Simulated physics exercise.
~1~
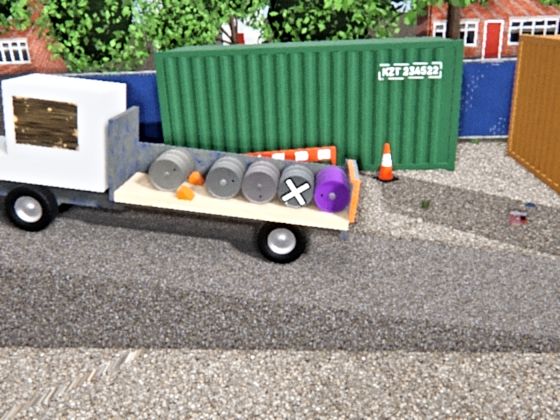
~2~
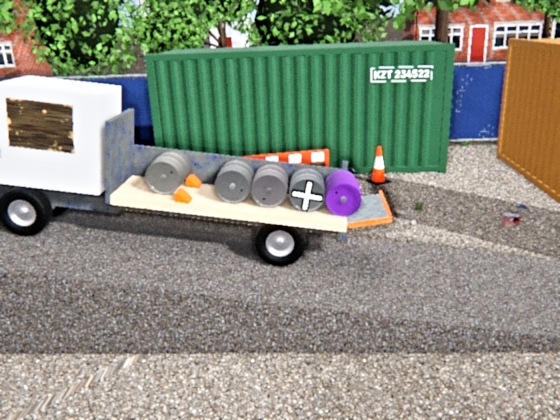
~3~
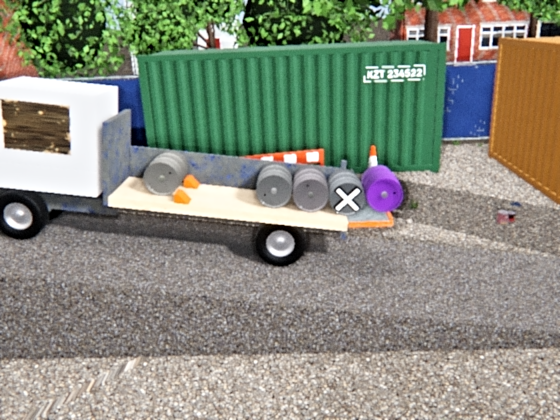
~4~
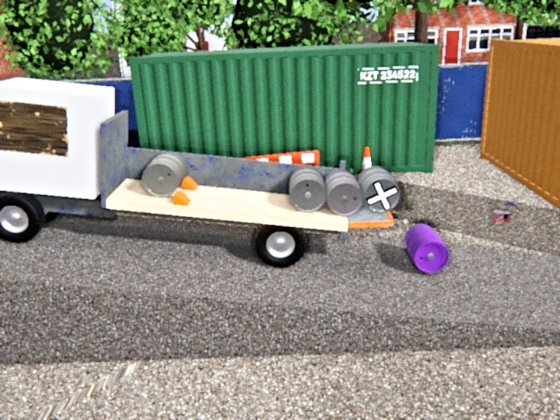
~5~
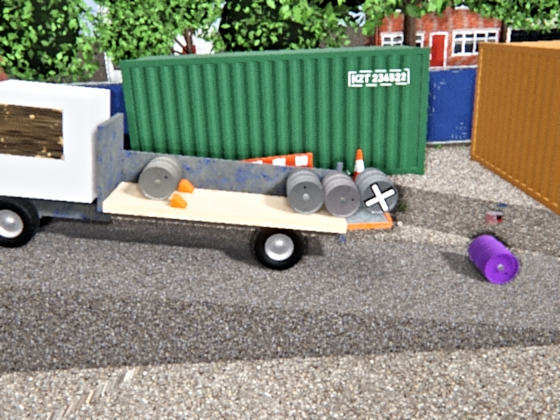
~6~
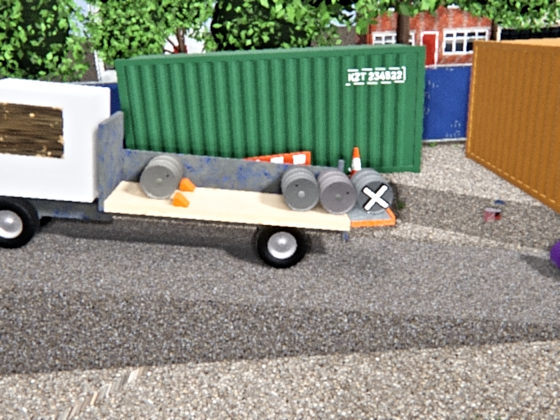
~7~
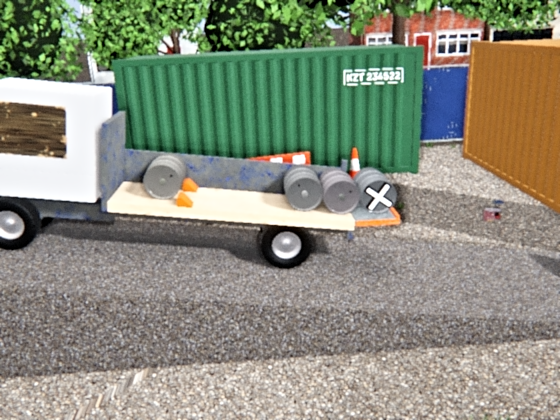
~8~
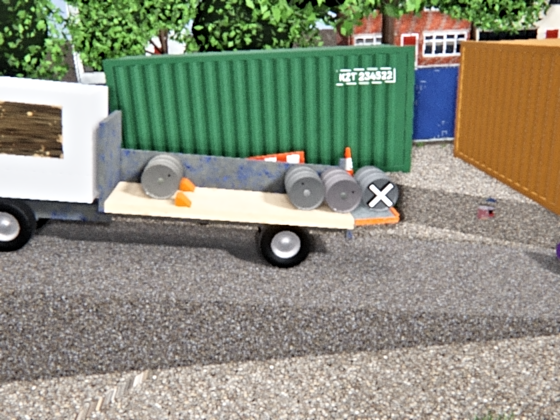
A white flatbed pick-up stands side-on on a grey road, its open bed pointing right, with a green container, a blue fence, trees and brick houses behind and an orange container at the right. Grey drums, one crossed in white, and a purple drum at the tail end lie on the pale bed beside small orange chocks. The tailgate swings down, and the drums on its side of the chocks roll right. The purple one drops off the lowered gate and rolls away rightward across the road. The crossed drum stops on the gate, with two grey ones resting behind it.
